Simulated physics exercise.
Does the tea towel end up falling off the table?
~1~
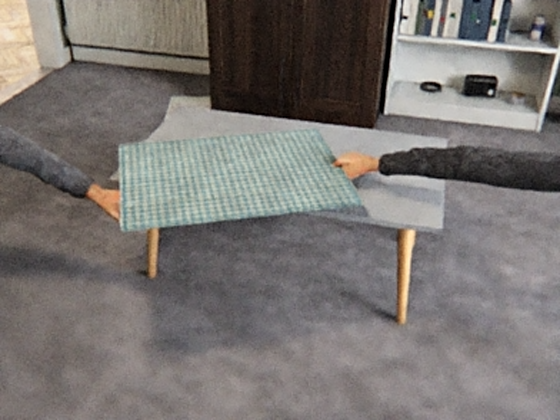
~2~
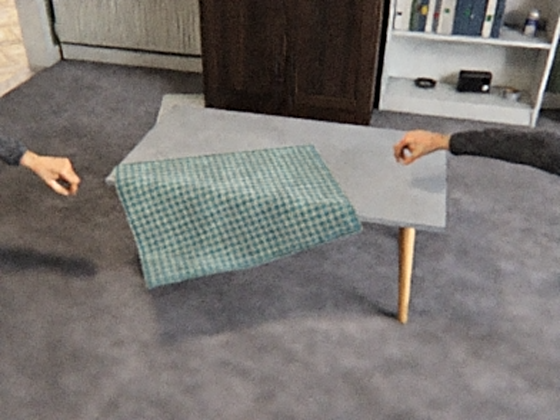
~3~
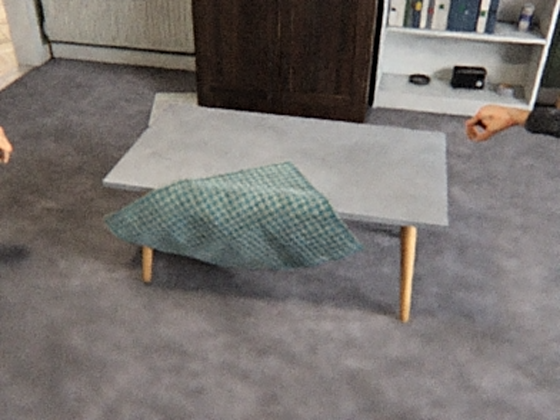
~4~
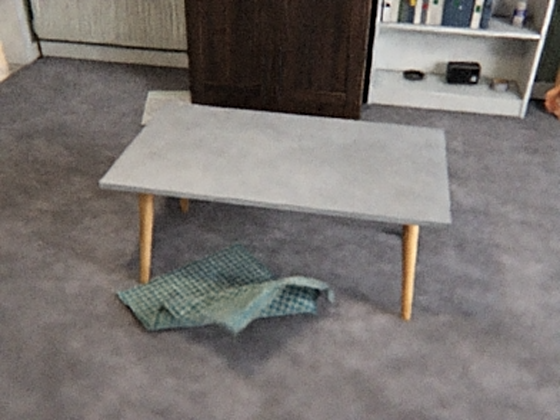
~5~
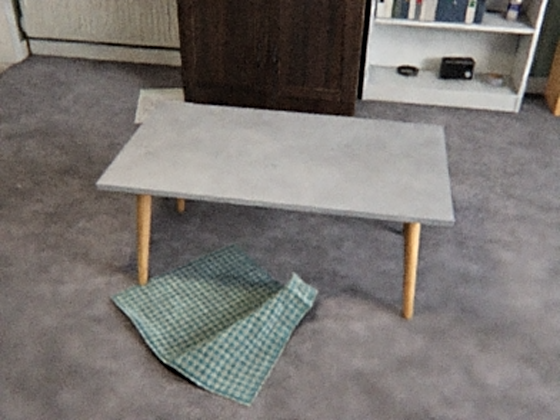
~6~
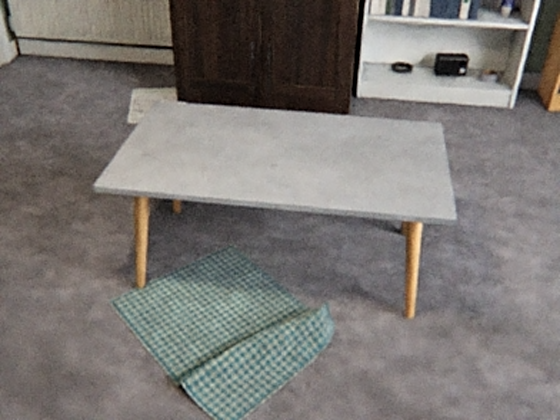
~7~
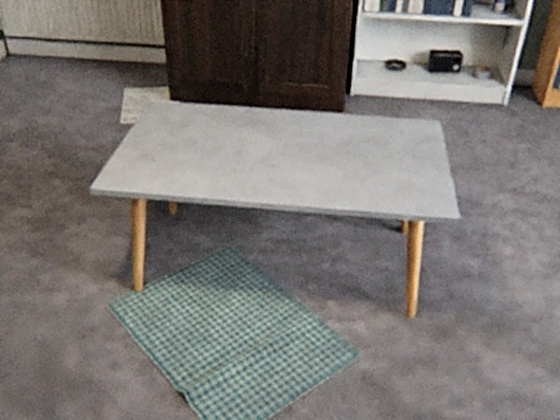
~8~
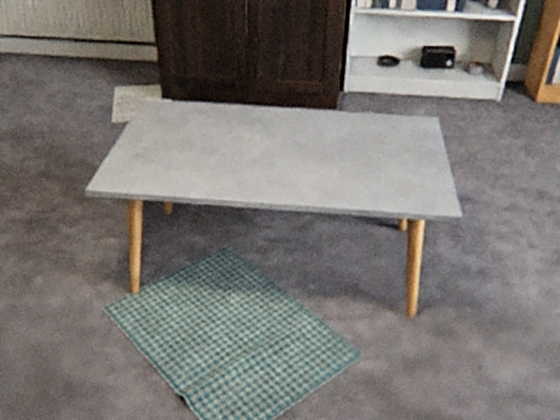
Yes, it slips over the front edge and ends up lying flat on the carpet.
